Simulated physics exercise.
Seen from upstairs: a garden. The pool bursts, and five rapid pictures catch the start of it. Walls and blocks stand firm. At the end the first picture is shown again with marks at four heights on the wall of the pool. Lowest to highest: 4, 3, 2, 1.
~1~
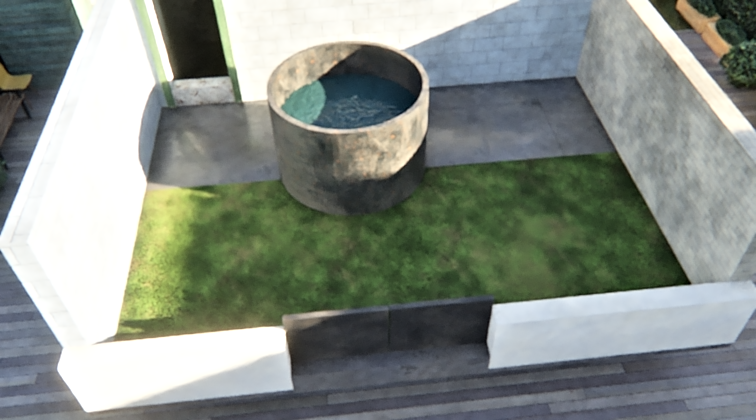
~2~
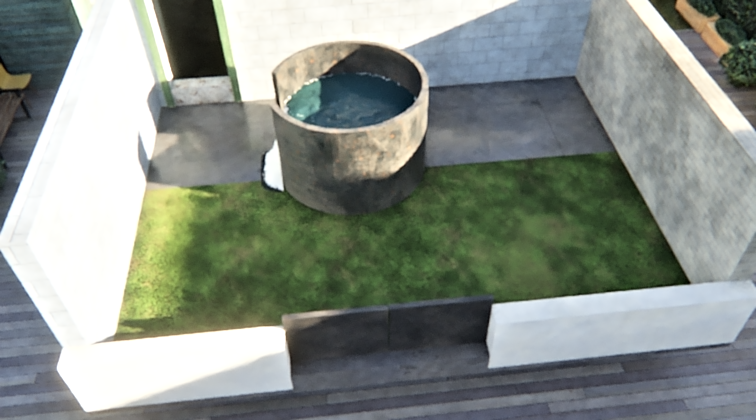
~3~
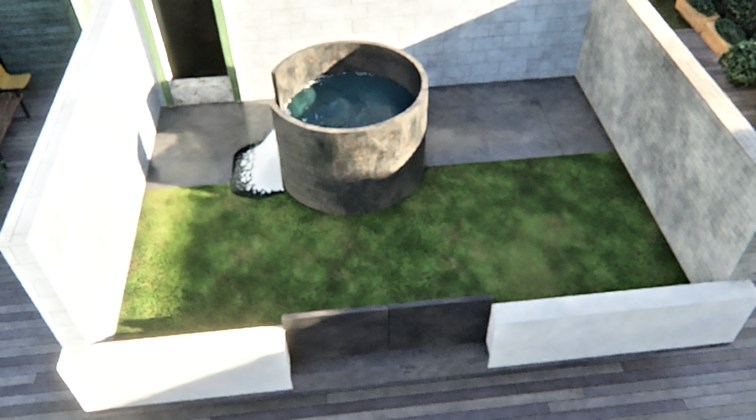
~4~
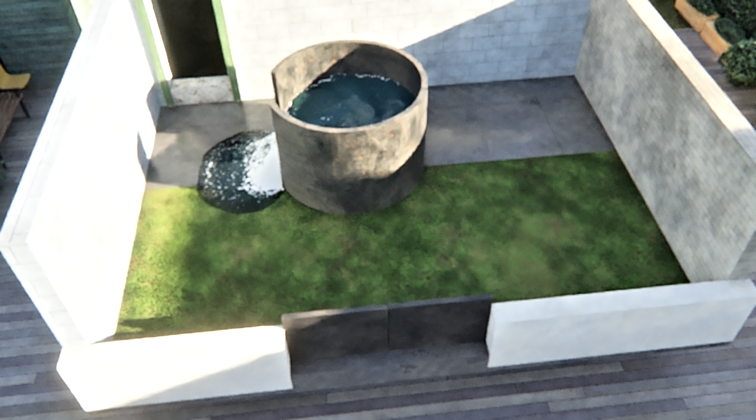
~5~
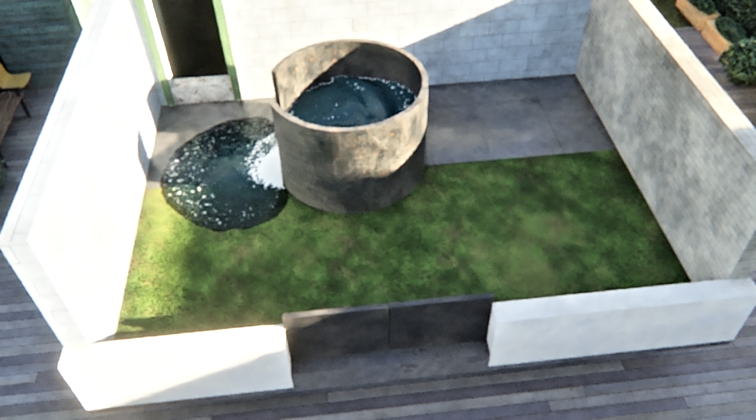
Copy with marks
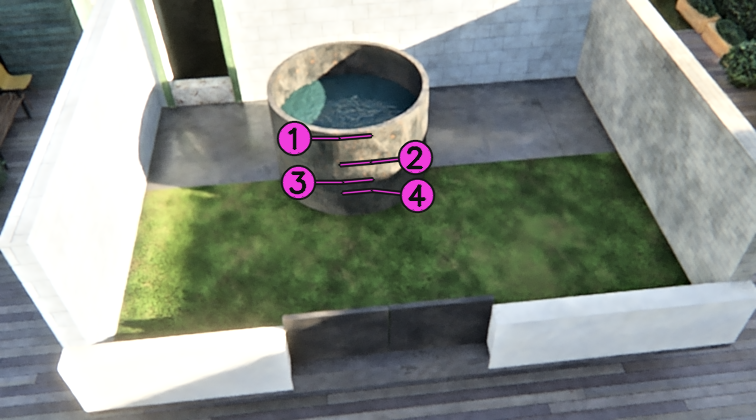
A round, weathered grey concrete pool of dark teal water stands in a small walled yard, seen from upstairs by a still camera, with green grass in front and grey paving behind. Pale walls flank the yard, a green-framed doorway is at the back left, and a dark gate is shut at the front. Water pours white through a gap in the pool's left side and spreads leftward in a dark, foam-flecked puddle over paving and grass.
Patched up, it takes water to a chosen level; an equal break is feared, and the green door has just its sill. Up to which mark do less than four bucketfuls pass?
2.
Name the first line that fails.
1 it is.
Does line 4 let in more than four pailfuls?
No, that is safe.
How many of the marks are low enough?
Three of them.
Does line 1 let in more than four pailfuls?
Yes, it does.
On the marked copy, 1 at (354, 137); 2 at (356, 163); 3 at (357, 181); 4 at (357, 191); from the bottom up 4, 3, 2, 1.
With 1, about 10 bucketfuls get in.
With 2, a bucket or two gets in.
With 3, nothing gets over.
With 4, nothing gets over.
